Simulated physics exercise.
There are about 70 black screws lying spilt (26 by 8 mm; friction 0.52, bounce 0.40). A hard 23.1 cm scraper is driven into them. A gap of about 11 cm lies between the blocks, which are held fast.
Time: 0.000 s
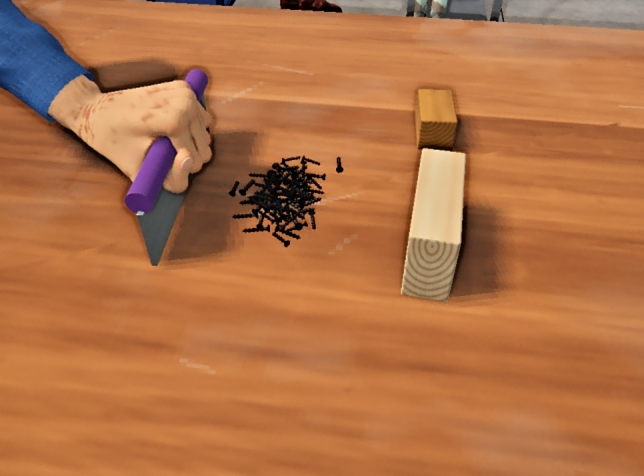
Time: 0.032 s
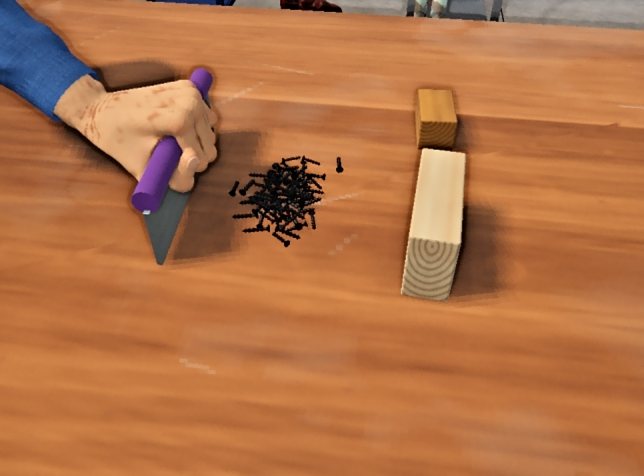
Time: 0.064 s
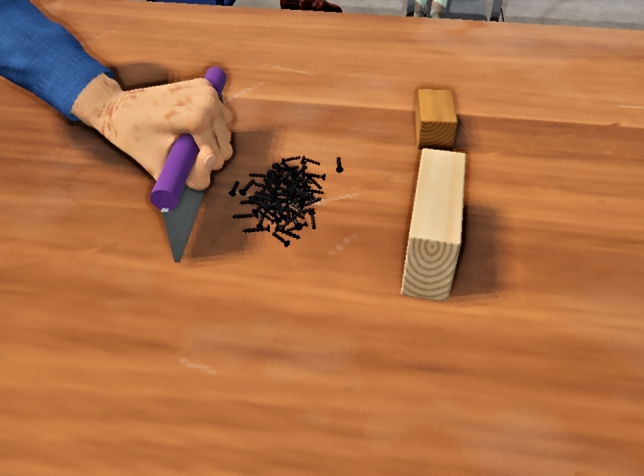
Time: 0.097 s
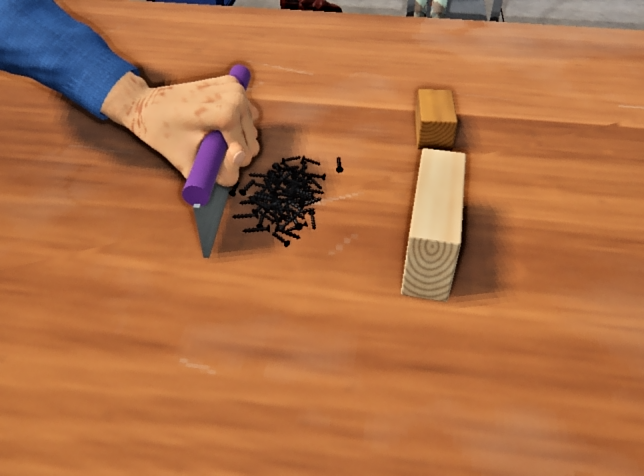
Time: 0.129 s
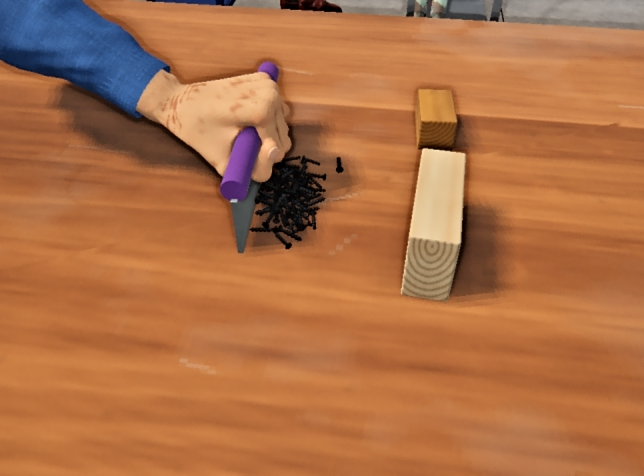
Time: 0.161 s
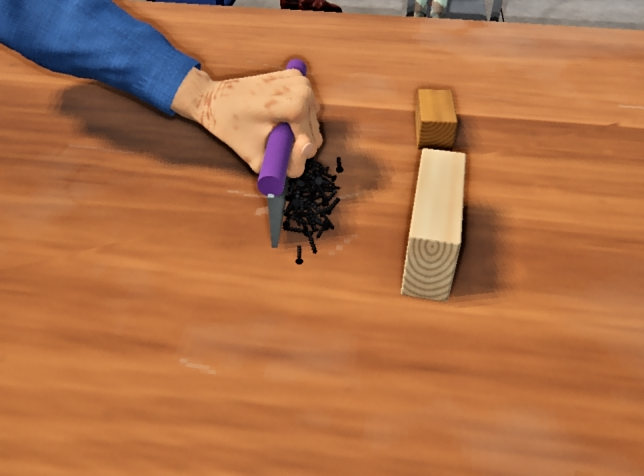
A hand gripping a purple-handled scraper slides it rightward across a wooden table, pushing spilt black screws near two wooden blocks.
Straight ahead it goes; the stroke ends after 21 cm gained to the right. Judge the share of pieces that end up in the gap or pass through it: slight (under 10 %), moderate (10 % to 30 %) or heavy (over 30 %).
Heavy.
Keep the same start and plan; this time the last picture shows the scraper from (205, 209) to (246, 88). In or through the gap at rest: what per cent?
15 %.
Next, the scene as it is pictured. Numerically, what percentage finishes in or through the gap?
Around 45 in a hundred, I'd say.
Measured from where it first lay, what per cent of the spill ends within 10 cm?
I'd put it at close to 0 percent.
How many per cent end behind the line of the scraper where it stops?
0 %.
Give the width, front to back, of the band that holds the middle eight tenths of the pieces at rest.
Estimated band: Near 16 cm.
After 0.29 s, scraper 22 cm from its start, spill 15 cm wide; in or through the gap 10 %, held up before the blocks 90 %.
After 0.41 s, scraper 22 cm from its start, spill 17 cm wide; in or through the gap 45 %, round the near block 5 %, held up before the blocks 50 %.
After 0.52 s, scraper 22 cm from its start, spill 18 cm wide; in or through the gap 45 %, round the near block 5 %, held up before the blocks 50 %.
In the end, at 1.1 s, in or through the gap 45 %, round the near block 5 %, round the far block 0 %, held up before the blocks 50 %.
